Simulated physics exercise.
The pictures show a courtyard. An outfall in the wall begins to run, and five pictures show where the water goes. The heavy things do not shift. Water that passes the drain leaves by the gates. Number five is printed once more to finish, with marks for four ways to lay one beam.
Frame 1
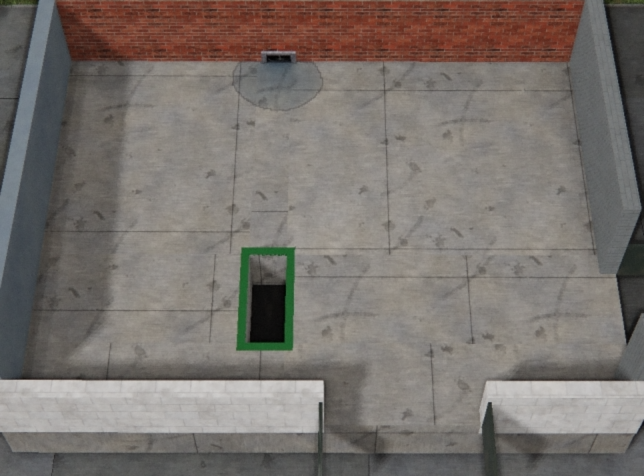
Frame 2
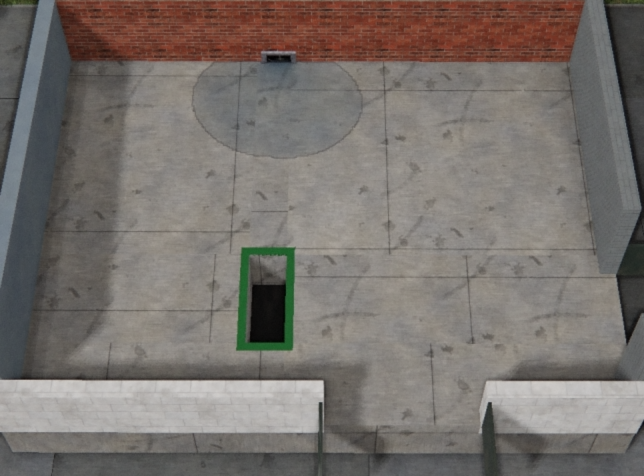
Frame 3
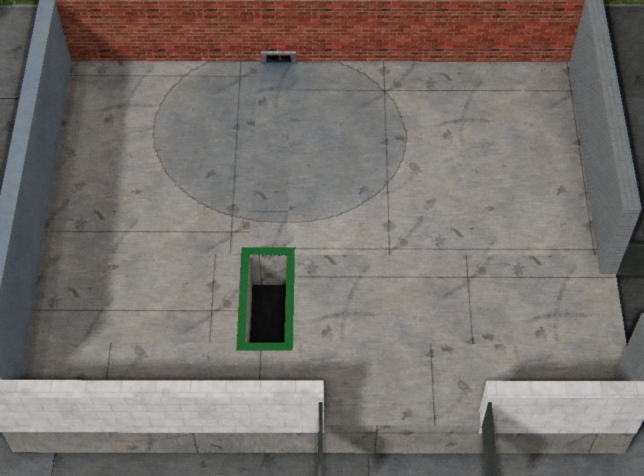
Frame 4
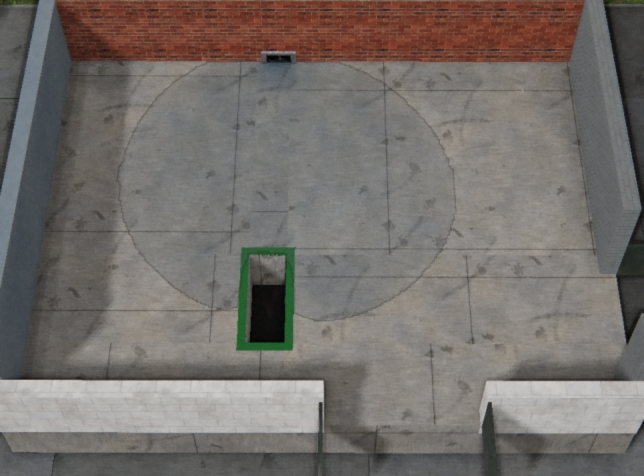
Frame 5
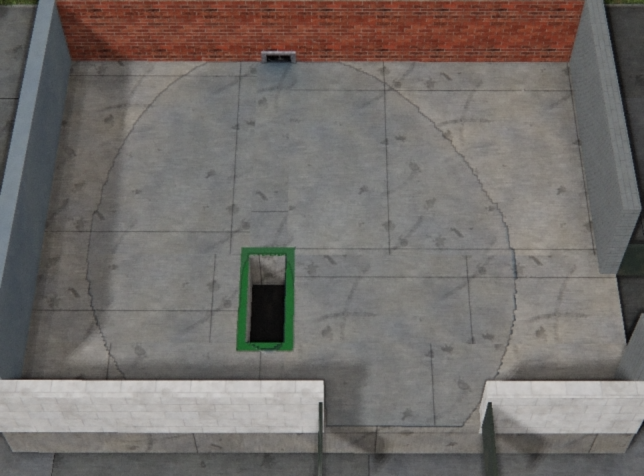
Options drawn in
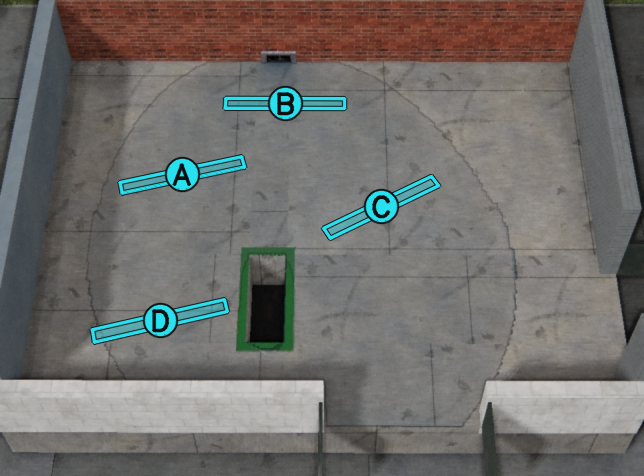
A thin sheet of water spread from a small outlet at the foot of the brick wall across much of the courtyard floor, reaching the green-edged drain, then the gap in the front wall.
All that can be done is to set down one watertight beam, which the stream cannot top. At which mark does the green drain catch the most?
It is C.
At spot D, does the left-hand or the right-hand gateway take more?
The left gate.
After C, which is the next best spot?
That is spot D.
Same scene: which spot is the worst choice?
Spot B.
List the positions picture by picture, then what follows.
Outfall at (279, 57); green drain at (266, 298); open gate at (402, 409); open gate at (607, 323); 2 % of the ground under water, visible out to (257, 102); green drain still dry, in the first picture.
In the second picture, 8 % of the ground under water, visible out to (282, 153); green drain still dry.
In the third picture, 19 % of the ground under water, visible out to (280, 218); green drain still dry.
In the fourth picture, 34 % of the ground under water, visible out to (345, 310); green drain taking water.
In the fifth picture, 54 % of the ground is wet; green drain taking water.
In cyan, A from (121, 187) to (243, 161); B from (225, 103) to (344, 103); C from (327, 233) to (435, 181); D from (93, 335) to (225, 305).
With A, about 21 % of the stream goes into the green drain, about 78 % out by the gates.
With B, about 7 % of the stream goes into the green drain, about 93 % out by the gates.
With C, about 51 % of the stream goes into the green drain, about 48 % out by the gates.
With D, about 36 % of the stream goes into the green drain, about 63 % out by the gates.
